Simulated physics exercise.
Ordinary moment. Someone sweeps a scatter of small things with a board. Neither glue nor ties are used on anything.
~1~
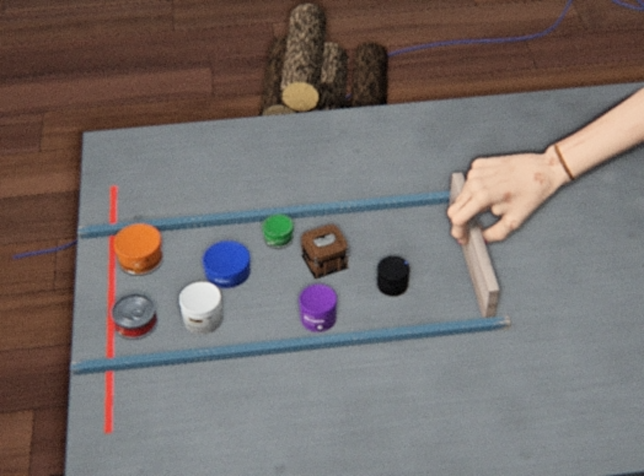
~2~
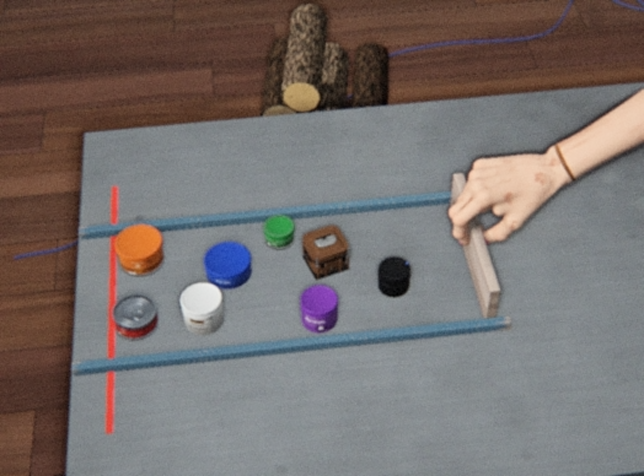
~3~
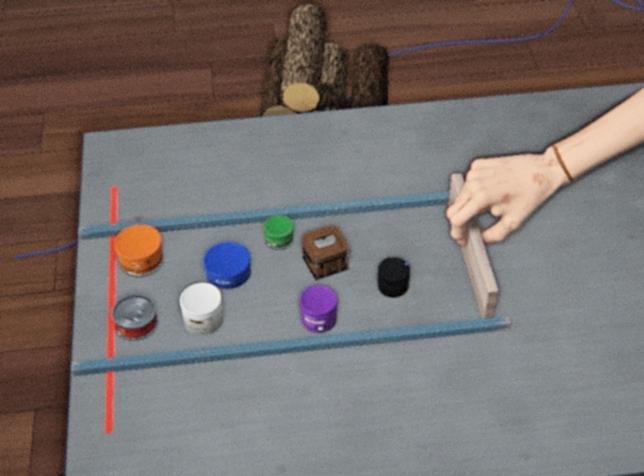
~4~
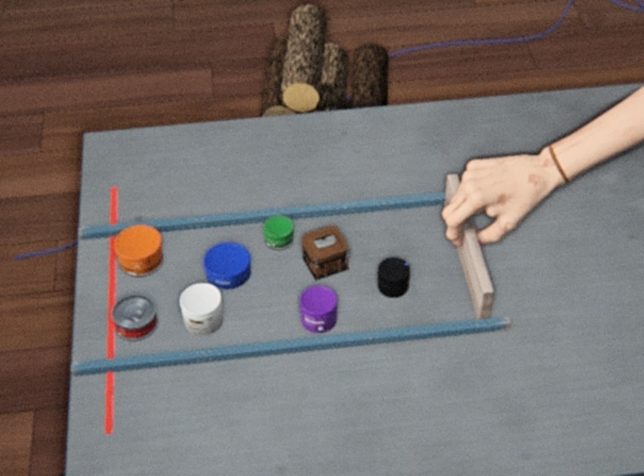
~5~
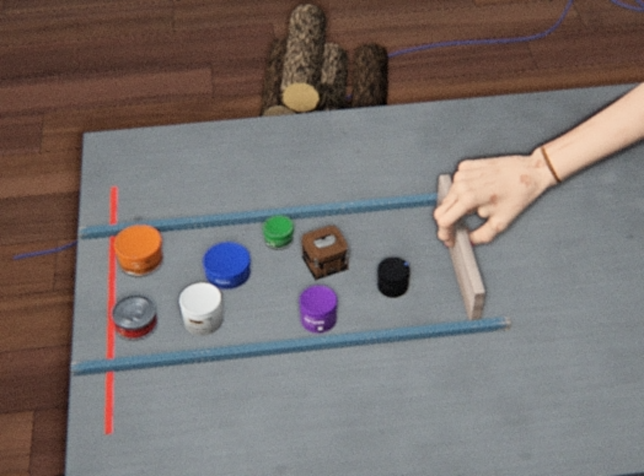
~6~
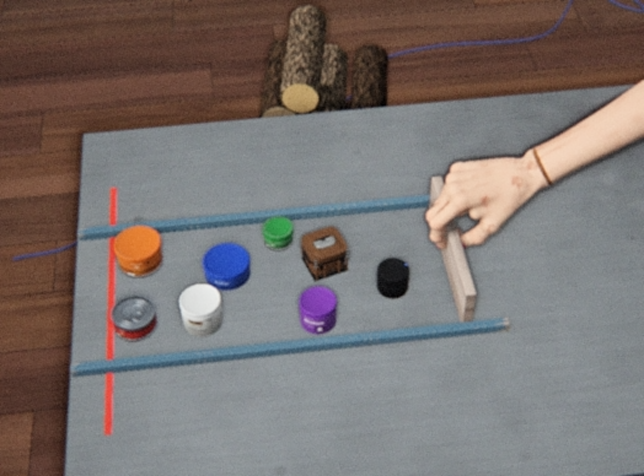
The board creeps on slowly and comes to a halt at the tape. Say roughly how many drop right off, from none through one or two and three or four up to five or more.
Dropping off: Three or four.
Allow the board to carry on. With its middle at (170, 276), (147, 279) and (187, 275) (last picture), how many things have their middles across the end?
Taking the three positions in turn, the counts come to 0, 1 and 0.
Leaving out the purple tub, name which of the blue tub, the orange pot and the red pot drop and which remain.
I'd say the blue tub does not stay, the orange pot does not stay, and the red pot does not stay.
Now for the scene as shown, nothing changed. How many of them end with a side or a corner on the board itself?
Counting them up gives 4.
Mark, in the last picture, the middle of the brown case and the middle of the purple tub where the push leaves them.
I'd put one at around (90, 274) and the other at around (89, 340).
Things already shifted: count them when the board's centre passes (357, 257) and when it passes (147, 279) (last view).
In order, the tallies are 1 and 8.
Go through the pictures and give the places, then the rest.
The first picture shows red pot (135, 316); orange pot (139, 250); white tub (202, 309); board (473, 244); tape (111, 297).
The second picture shows orange pot (140, 251); black lid (394, 277).
The third picture shows white tub (202, 310); purple tub (319, 310).
The fourth picture shows red pot (135, 317); board (467, 246).
The fifth picture shows orange pot (140, 251); green tin (279, 233).
The sixth picture shows red pot (134, 318); orange pot (139, 252); white tub (202, 311); board (451, 248); tape (111, 298).
A little later, none off yet; red pot at rest near (134, 318); orange pot at rest near (139, 252); white tub at rest near (202, 311).
Next, none off yet; red pot shifted about its own width near (78, 321); orange pot shifted about its own width near (111, 248); white tub shifted well along near (119, 316).
When it is over, the number that fall off is three or four; down, blue tub, white tub, orange pot and red pot.
